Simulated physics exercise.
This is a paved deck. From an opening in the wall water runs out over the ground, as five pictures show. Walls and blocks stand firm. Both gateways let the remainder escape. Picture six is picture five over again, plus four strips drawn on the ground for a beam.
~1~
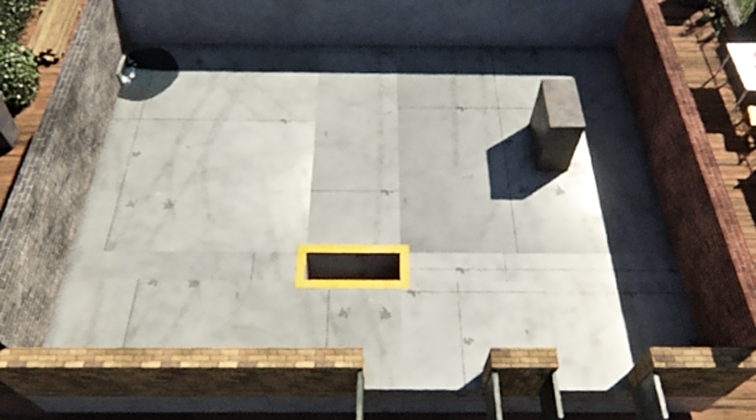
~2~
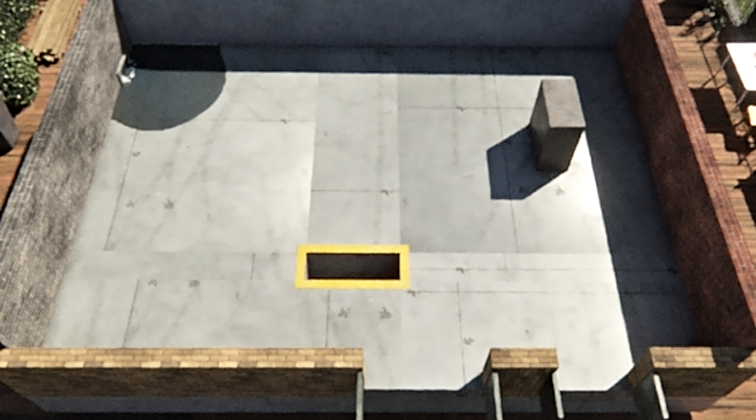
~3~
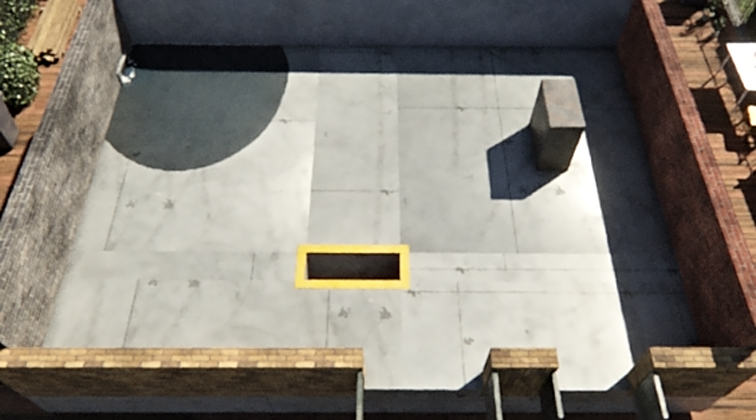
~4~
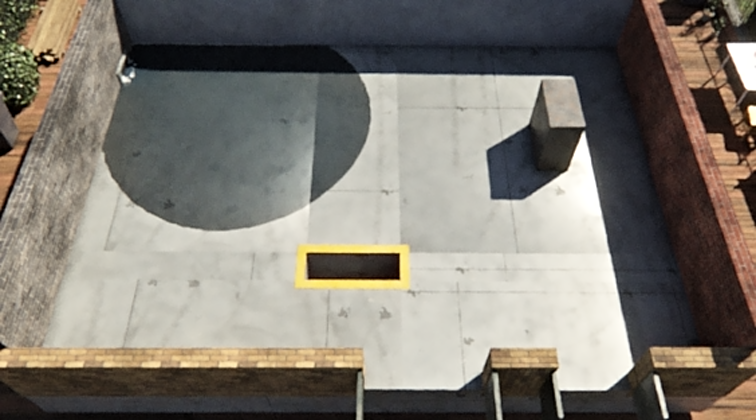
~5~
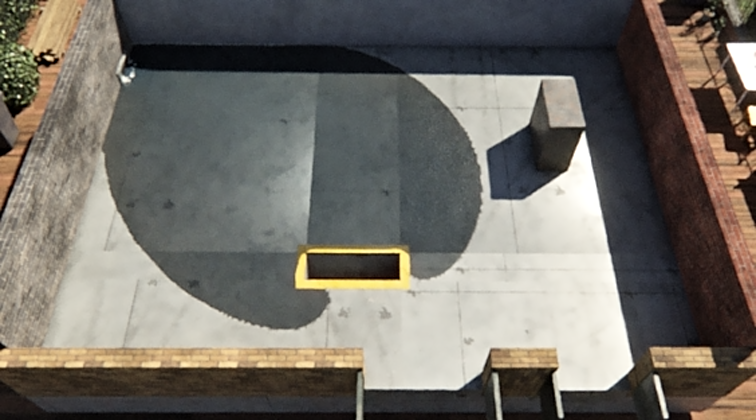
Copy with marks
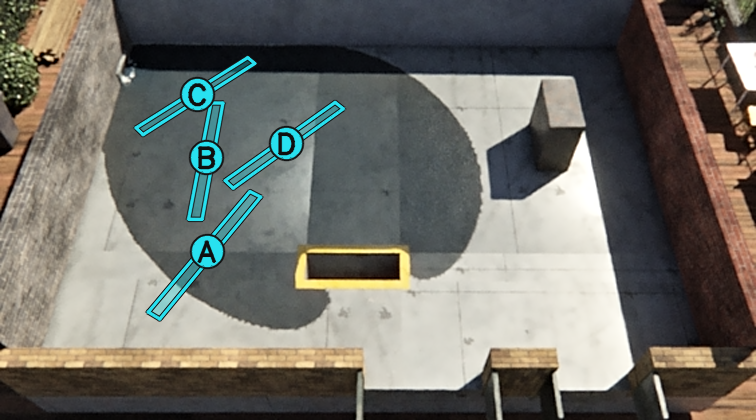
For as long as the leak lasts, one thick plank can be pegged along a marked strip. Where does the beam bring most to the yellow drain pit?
The best position is A.
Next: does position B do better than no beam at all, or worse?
It is worse.
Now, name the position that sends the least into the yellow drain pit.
Position D.
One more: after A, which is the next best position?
The answer is B.
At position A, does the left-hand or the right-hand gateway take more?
The right one.
On the marked copy, A from (154, 315) to (255, 194); B from (195, 219) to (216, 103); C from (139, 131) to (251, 60); D from (229, 184) to (339, 105).
Choosing A, about 27 % of the stream runs into the yellow drain pit, about 68 % out by the gates.
Choosing B, about 16 % of the stream runs into the yellow drain pit, about 79 % out by the gates.
Choosing C, about 12 % of the stream runs into the yellow drain pit, about 82 % out by the gates.
Choosing D, about 8 % of the stream runs into the yellow drain pit, about 86 % out by the gates.
